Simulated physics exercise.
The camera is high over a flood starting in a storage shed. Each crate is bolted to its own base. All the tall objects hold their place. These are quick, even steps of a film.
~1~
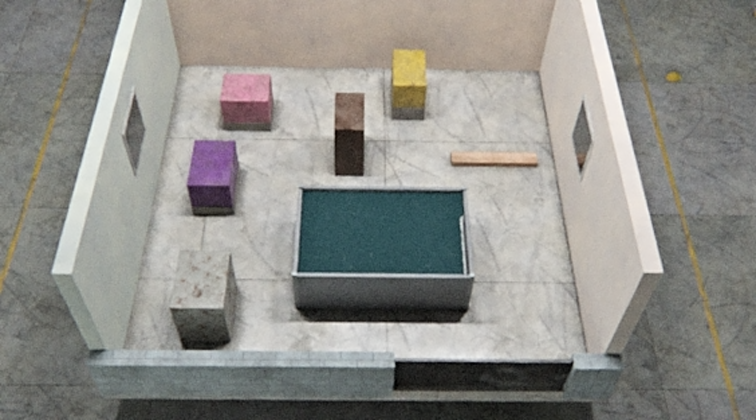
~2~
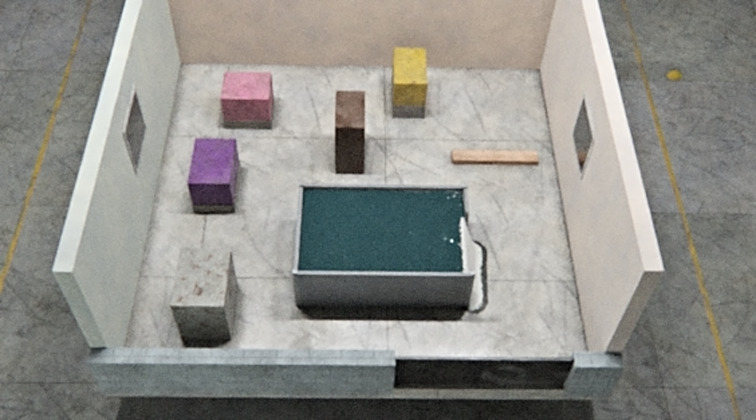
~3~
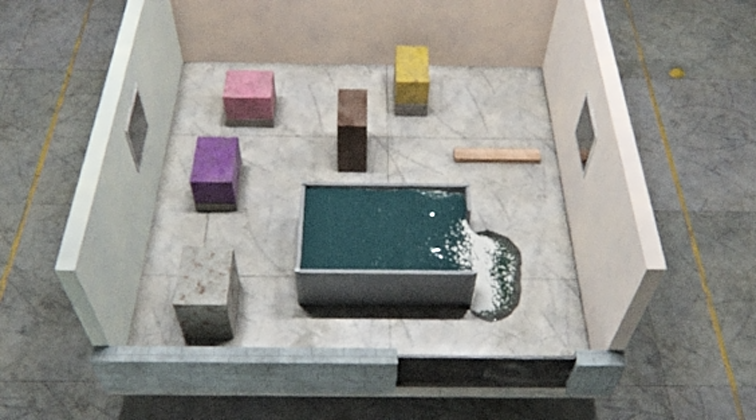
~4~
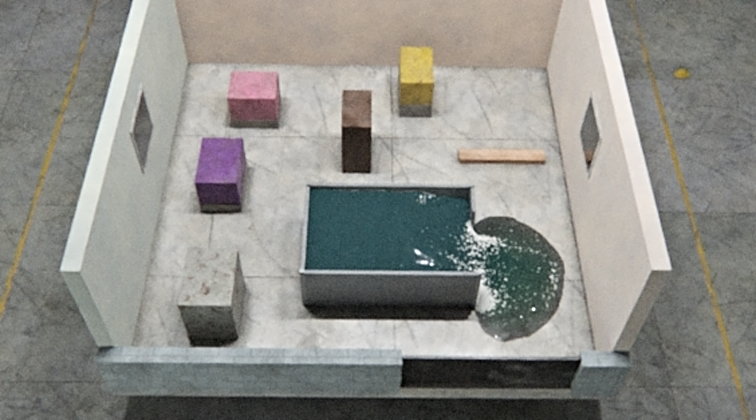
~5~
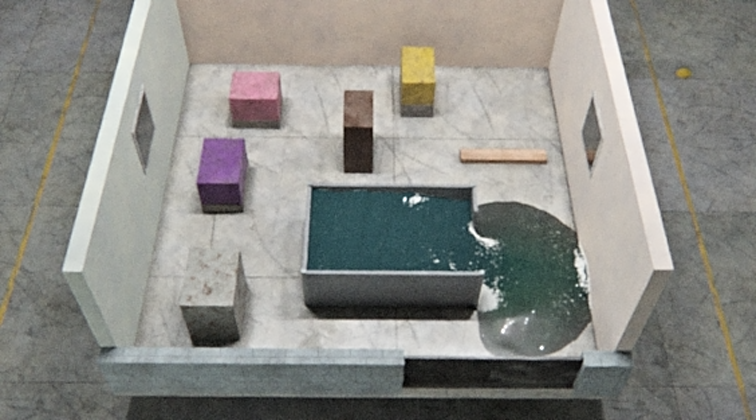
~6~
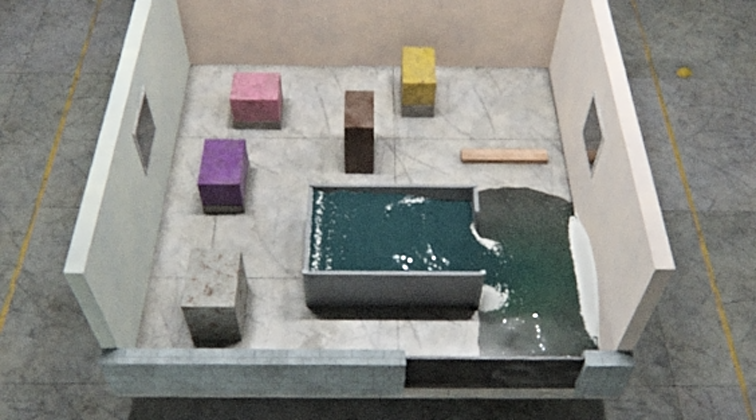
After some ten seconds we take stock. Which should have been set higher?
In the end: The yellow crate keeps dry; the purple crate keeps dry; the pink crate keeps dry.
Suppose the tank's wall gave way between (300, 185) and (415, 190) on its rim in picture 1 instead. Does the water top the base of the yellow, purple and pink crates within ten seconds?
Then: The yellow one is wetted; the purple one is topped; the pink one is topped.
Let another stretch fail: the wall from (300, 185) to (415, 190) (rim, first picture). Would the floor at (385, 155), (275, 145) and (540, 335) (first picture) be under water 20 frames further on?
As listed: Under water, wet, free of water.
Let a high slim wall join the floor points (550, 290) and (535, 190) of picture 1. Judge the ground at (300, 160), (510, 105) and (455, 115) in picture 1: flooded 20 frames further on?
In turn: No water, awash, under water.
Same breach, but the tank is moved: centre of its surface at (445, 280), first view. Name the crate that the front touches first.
That is the yellow-painted one.
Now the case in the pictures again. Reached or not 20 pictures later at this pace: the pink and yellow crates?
Then: Pink not yet; yellow reached.
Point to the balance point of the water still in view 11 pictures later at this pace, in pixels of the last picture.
Roughly at (470, 267).
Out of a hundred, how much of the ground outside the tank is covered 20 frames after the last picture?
I make it 55 per cent.
A moment on, water covers 15 % of the floor; the yellow crate not reached, the purple crate not reached, the pink crate not reached.
Next, water covers 30 % of the floor; the yellow crate not reached, the purple crate not reached, the pink crate not reached.
Then, water covers 55 % of the floor; the yellow crate water round its plinth, the purple crate not reached, the pink crate not reached.
Later, water covers 95 % of the floor; the yellow crate water round its plinth, the purple crate water round its plinth, the pink crate water round its plinth.
In the end, water covers 100 % of the floor; the yellow crate stayed above the water, the purple crate stayed above the water, the pink crate stayed above the water.
